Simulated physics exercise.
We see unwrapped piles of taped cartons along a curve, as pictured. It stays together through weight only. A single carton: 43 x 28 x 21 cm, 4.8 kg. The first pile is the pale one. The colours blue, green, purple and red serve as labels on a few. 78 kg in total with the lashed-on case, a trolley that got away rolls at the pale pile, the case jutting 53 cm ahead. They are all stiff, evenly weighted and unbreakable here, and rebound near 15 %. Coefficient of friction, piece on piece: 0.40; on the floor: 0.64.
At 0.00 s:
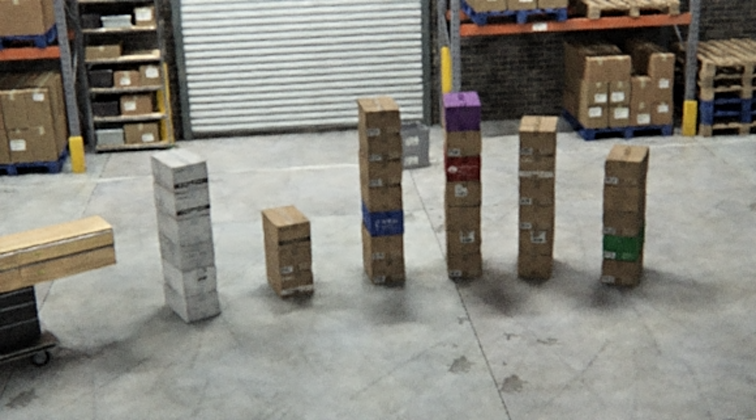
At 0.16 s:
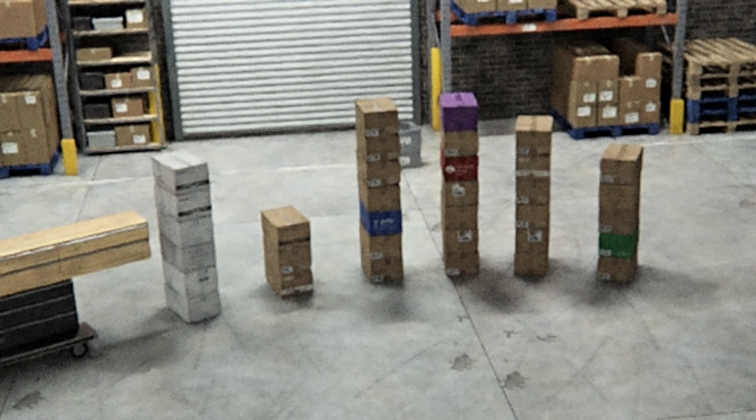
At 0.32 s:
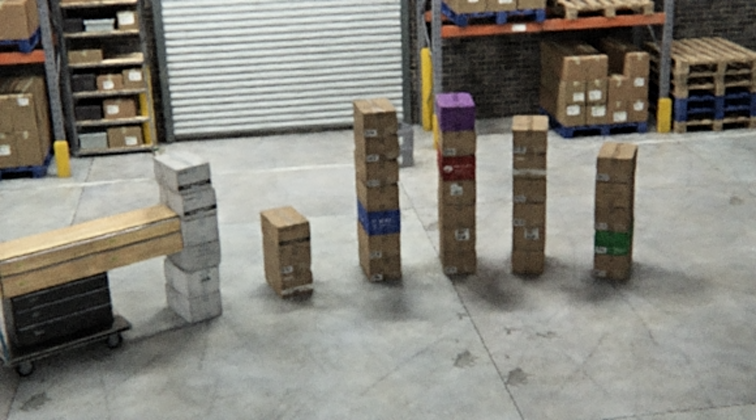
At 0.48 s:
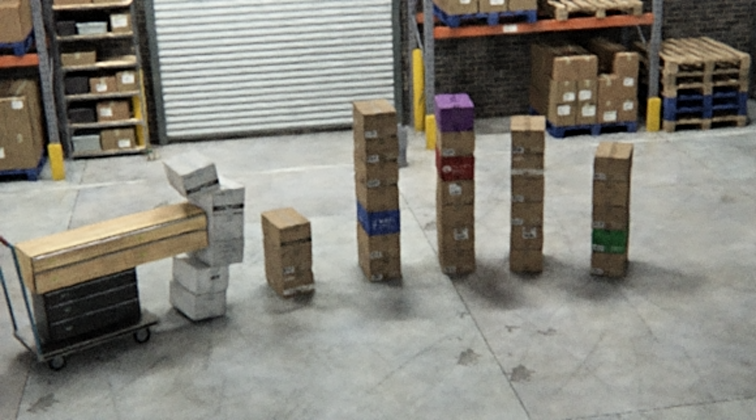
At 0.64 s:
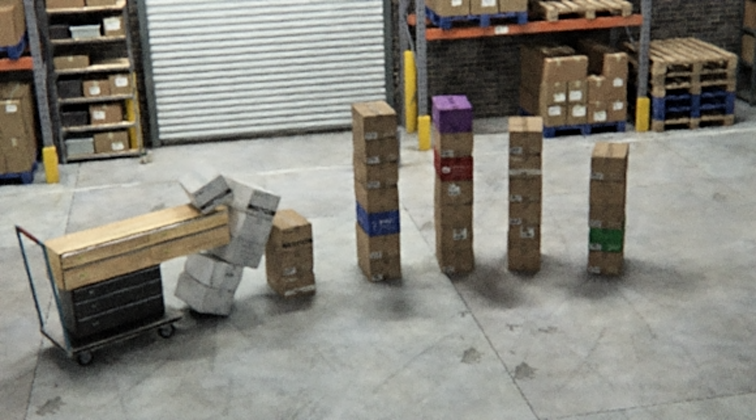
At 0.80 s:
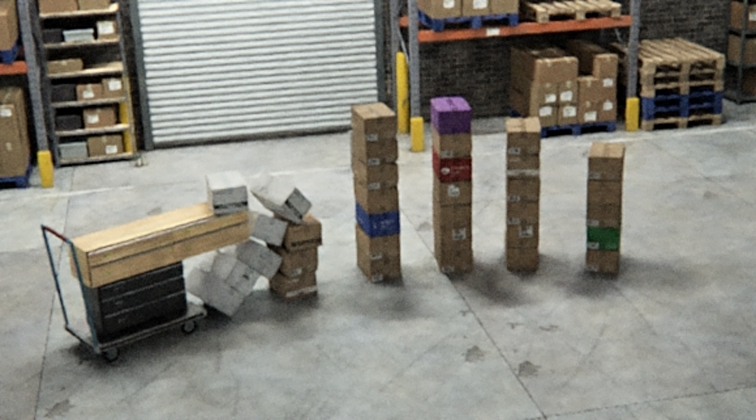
To begin with, a cart carrying a long wooden case rolls in from the left toward a pale stack of boxes, with several brown stacks standing to its right. The case pushes into the pale stack, which bends and breaks apart, its boxes tumbling rightward against the short brown stack and shifting it.
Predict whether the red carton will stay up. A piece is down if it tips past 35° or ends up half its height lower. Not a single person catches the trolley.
Prediction: It will.
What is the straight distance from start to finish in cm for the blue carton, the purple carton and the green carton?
About: Blue 10, purple 0, green 0.
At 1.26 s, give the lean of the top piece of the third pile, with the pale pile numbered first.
The top piece is tilted around 0°.
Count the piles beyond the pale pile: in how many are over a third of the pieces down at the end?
1.
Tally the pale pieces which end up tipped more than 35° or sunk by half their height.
6 pieces.
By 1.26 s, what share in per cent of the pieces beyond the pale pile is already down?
By then 5 %.
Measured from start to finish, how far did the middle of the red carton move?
Start and end lie near 0 cm apart.
By 0.96 s, 6 of the pale pile down; none of the 28 other cartons down, 3 disturbed; red carton unmoved.
By 1.26 s, 6 of the pale pile down; 2 of the 28 other cartons down; red carton unmoved.
When it is over (2.2 s), 6 of the pale pile down; 2 of the 28 other cartons down; red carton unmoved; blue carton tilted 5°; purple carton unmoved. In pixels of the last frame, middles, red carton near (452, 163), blue carton near (386, 214).
